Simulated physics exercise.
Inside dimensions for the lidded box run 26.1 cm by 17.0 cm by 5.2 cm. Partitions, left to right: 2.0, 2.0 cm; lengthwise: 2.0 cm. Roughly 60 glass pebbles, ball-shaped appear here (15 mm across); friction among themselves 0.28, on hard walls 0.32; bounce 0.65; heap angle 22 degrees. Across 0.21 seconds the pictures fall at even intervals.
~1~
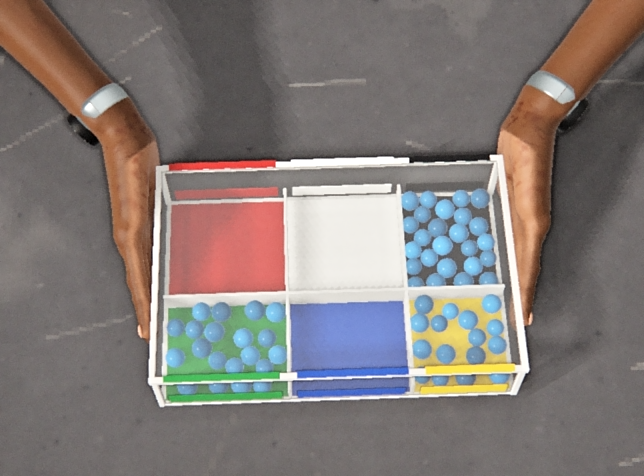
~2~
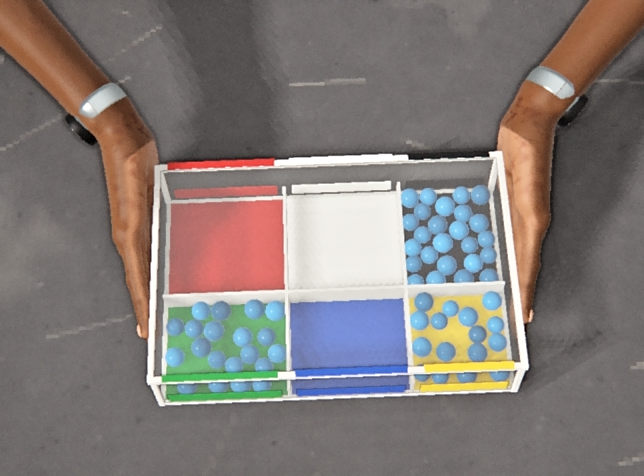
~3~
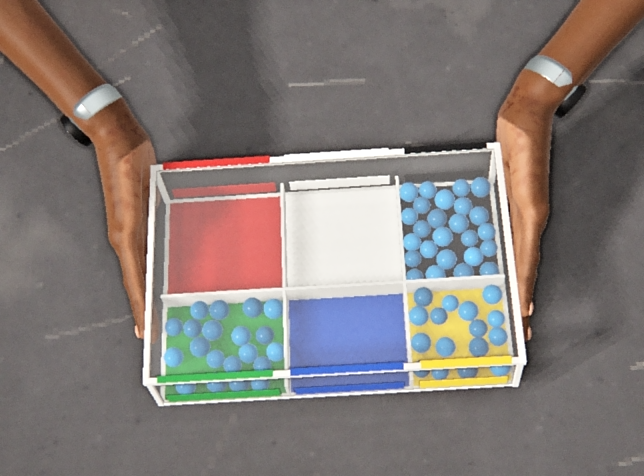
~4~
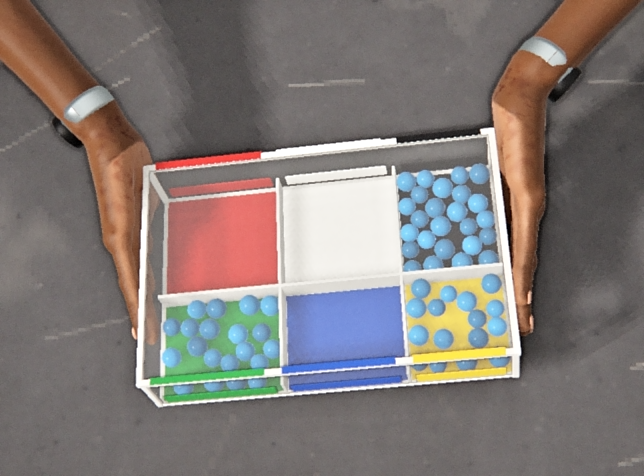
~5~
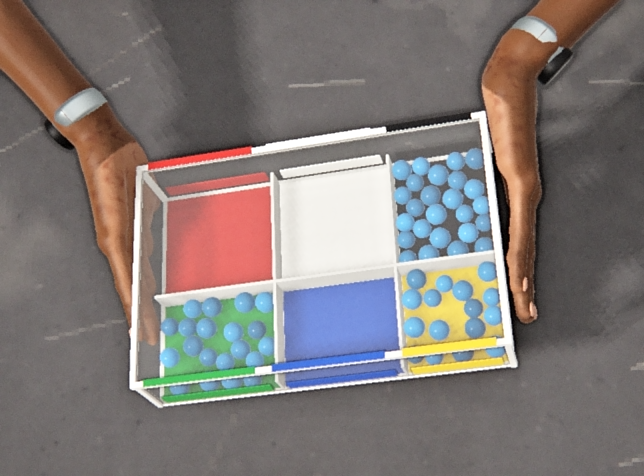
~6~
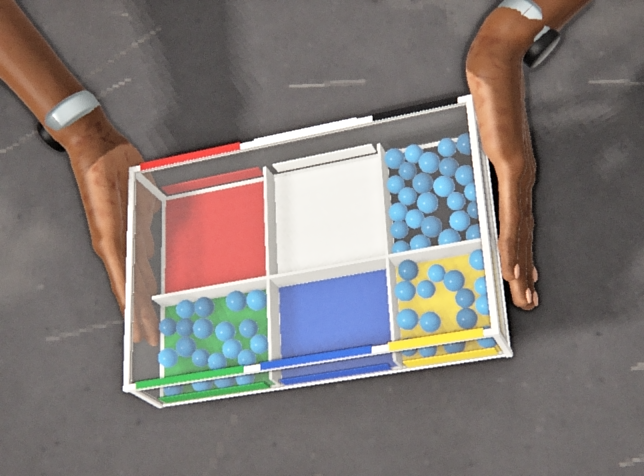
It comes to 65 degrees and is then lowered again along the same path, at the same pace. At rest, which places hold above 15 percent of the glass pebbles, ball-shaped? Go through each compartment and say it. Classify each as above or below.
Classification: Red below, blue below, green above, yellow above, white below, black above.
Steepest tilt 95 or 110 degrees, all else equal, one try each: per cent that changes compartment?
65 and 70 %.
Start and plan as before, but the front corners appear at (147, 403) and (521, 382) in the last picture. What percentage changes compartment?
I'd say close to 5 in a hundred.
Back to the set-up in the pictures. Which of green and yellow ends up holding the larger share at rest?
The green one.
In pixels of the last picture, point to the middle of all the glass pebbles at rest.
Roughly pixel (319, 323).
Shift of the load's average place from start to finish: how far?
I'd put it at close to 4.0 cm.
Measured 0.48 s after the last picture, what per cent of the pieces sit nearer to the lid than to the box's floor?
About 0 per cent.
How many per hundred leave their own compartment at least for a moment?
Close to 25 in a hundred.
Then, 0.48 s after the last picture, tilt 63 degrees; green 35 %, yellow 25 %, black 40 %.
Then, 0.80 s after the last picture, tilt 26 degrees; blue 5 %, green 35 %, yellow 20 %, white 10 %, black 25 %.
Then, 1.21 s after the last picture, tilt 0 degrees; red 5 %, blue 5 %, green 35 %, yellow 20 %, white 10 %, black 25 %.
In the end, red 5 %, blue 5 %, green 35 %, yellow 20 %, white 10 %, black 25 %.
